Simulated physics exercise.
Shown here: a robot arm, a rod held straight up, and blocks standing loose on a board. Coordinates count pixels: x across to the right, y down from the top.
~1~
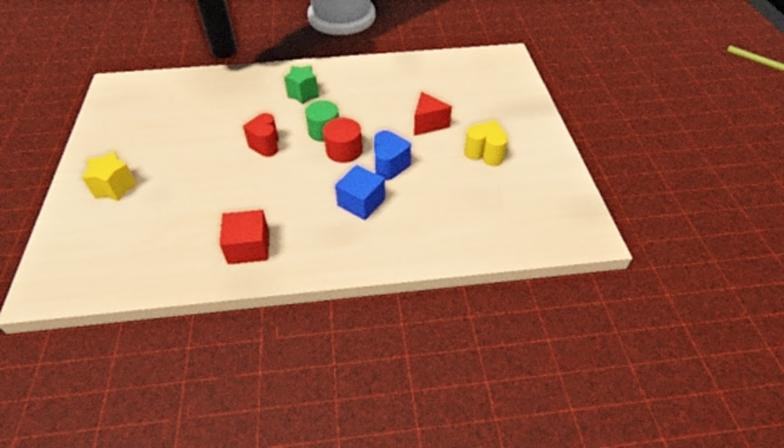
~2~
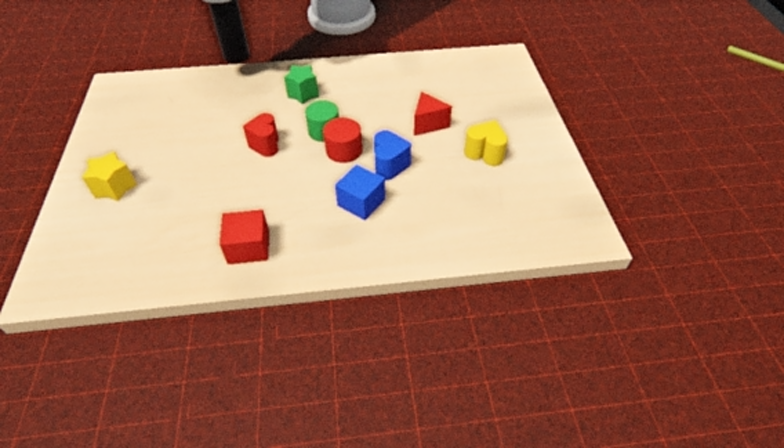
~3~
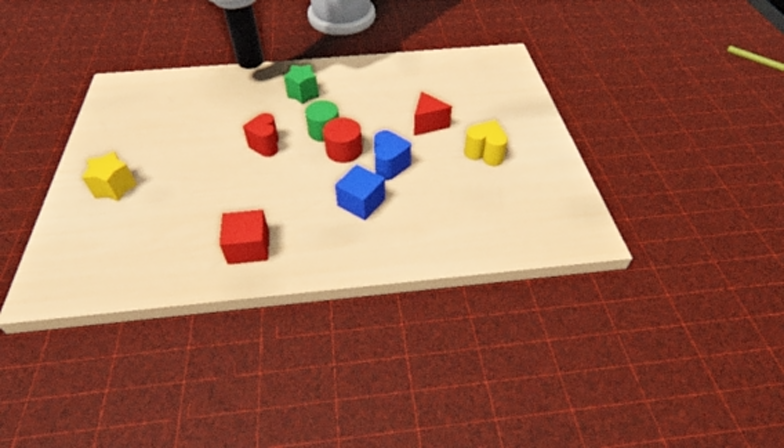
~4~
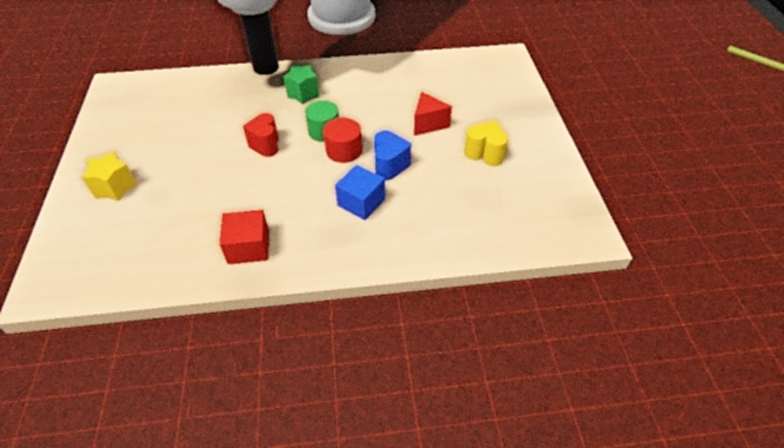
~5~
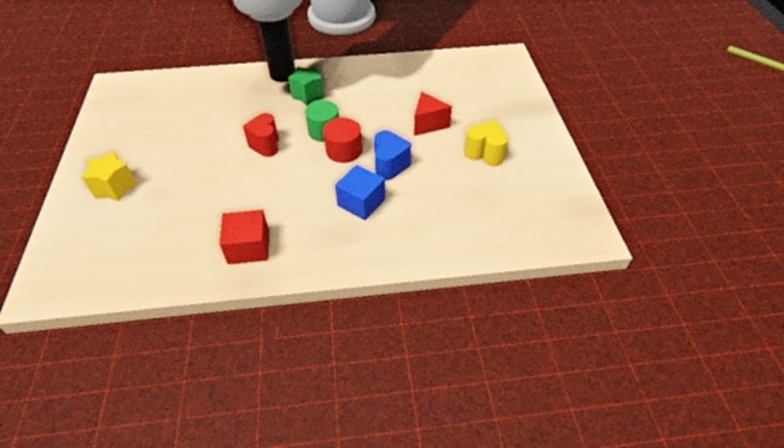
A robot arm moving a black upright rod rightward along the board's far edge, then nudging the green star block slightly right.
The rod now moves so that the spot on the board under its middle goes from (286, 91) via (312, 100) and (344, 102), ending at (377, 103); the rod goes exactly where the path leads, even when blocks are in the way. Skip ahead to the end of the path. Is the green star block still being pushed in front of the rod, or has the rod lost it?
Final position: Ahead.
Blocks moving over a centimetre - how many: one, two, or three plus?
The number will come to 1.
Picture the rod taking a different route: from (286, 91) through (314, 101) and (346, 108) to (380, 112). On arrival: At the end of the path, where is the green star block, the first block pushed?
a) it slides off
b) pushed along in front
The answer is b.
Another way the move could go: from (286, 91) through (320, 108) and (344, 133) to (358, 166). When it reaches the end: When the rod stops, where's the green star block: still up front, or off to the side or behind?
I'd say the green star block has slipped off and sits beside or behind the rod.
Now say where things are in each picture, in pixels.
Tip of the rod at (225, 52), middles of tops, green star block at (300, 73), green disc at (322, 110), in the first frame.
Rod at (237, 57), nothing pushed, in the second frame.
Rod at (251, 62), nothing pushed, in the third frame.
Rod at (266, 68), nothing pushed, in the fourth frame.
Rod at (283, 75), green star block at (305, 74), green disc at (322, 110), in the fifth frame.
What follows on the original path. One third of the way, rod at (311, 85); green star block at (335, 83).
Two thirds of the way, rod at (343, 87); green star block at (367, 86).
At the end, rod at (376, 87); green star block at (400, 88); green disc unmoved.
